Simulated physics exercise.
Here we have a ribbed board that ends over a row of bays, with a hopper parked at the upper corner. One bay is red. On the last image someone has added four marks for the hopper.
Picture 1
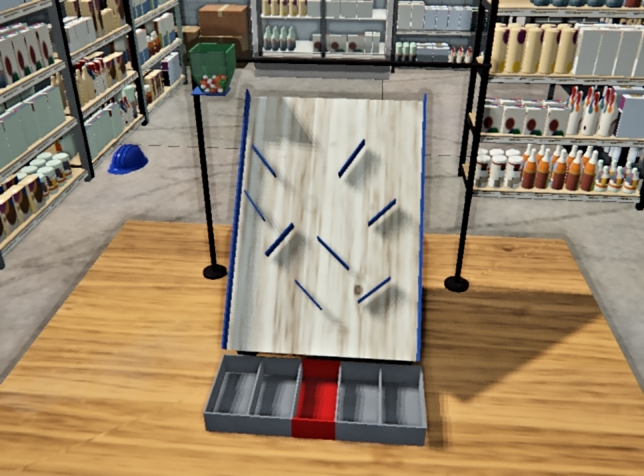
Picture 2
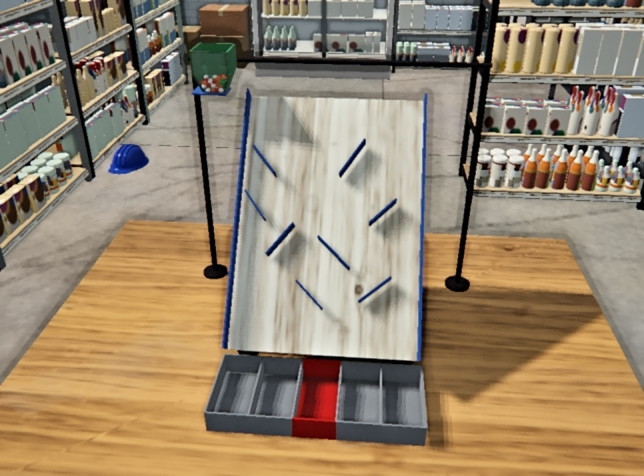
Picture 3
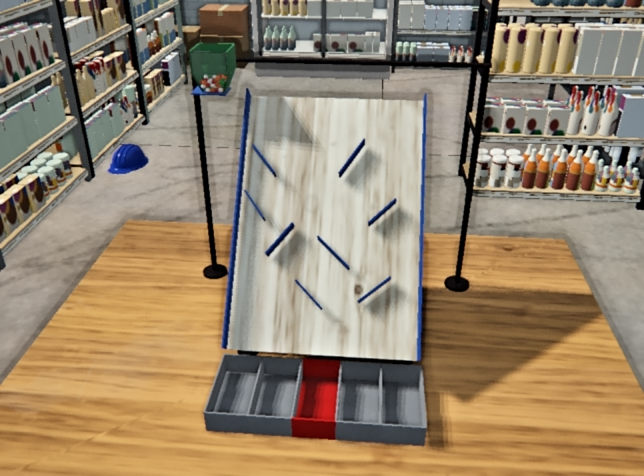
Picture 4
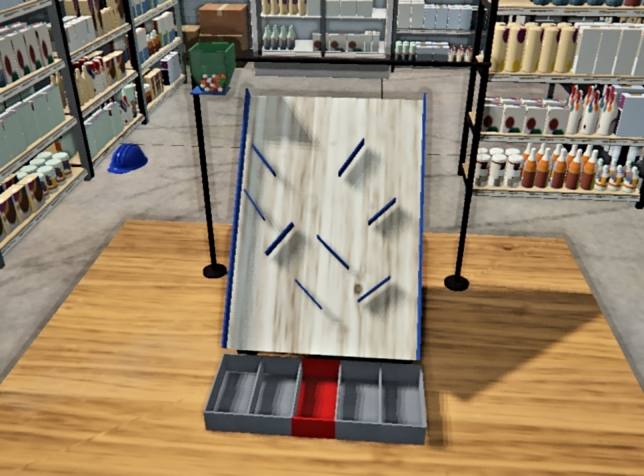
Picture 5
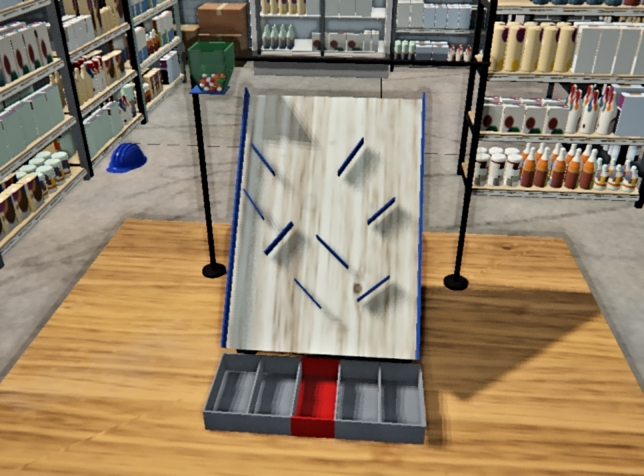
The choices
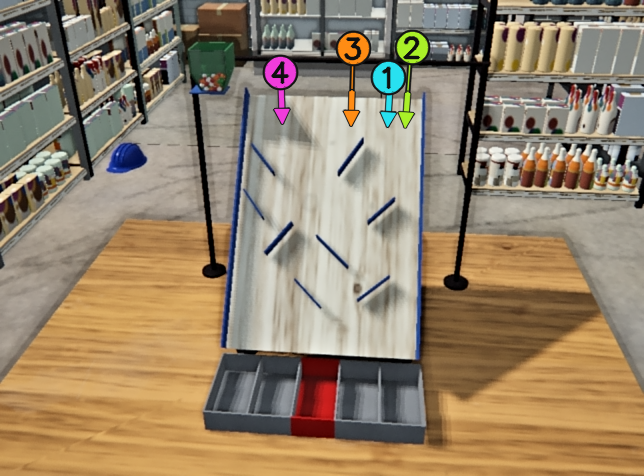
In this clip, a tilted, pale wood-patterned board with angled blue ribs stands above a row of five bays, the middle one red, while a green hopper holding small beads sits at the upper left; nothing visibly moves.
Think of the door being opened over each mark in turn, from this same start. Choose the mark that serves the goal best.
Mark 1 does it best.
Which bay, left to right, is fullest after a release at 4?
The fourth.
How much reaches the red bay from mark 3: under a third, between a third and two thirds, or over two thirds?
Under a third.
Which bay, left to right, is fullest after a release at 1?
The third from the left.
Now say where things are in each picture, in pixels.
Hopper at (214, 81), round plastic beads, door shut, in the first picture.
Ribs (253, 145) to (274, 172), (339, 173) to (365, 138), (245, 190) to (263, 217), in the second picture.
Ribs (369, 222) to (396, 198), (265, 254) to (293, 222), (317, 236) to (349, 267), in the third picture.
Ribs (295, 279) to (321, 308), (358, 301) to (391, 276), in the fourth picture.
Red bay at (313, 426), number 3 of 5 from the left, in the fifth picture.
On the marked copy, mark 1 meets the board at (387, 121); mark 2 meets the board at (405, 122); mark 3 meets the board at (351, 120); mark 4 meets the board at (282, 118).
With 1, about half in the red bay, a small part in other bays, about a third outside the box.
With 2, about a quarter in the red bay, about a third in other bays, about a third outside the box.
With 3, about a quarter in the red bay, about a third in other bays, about half outside the box.
With 4, a small part in the red bay, about half in other bays, about a third outside the box.
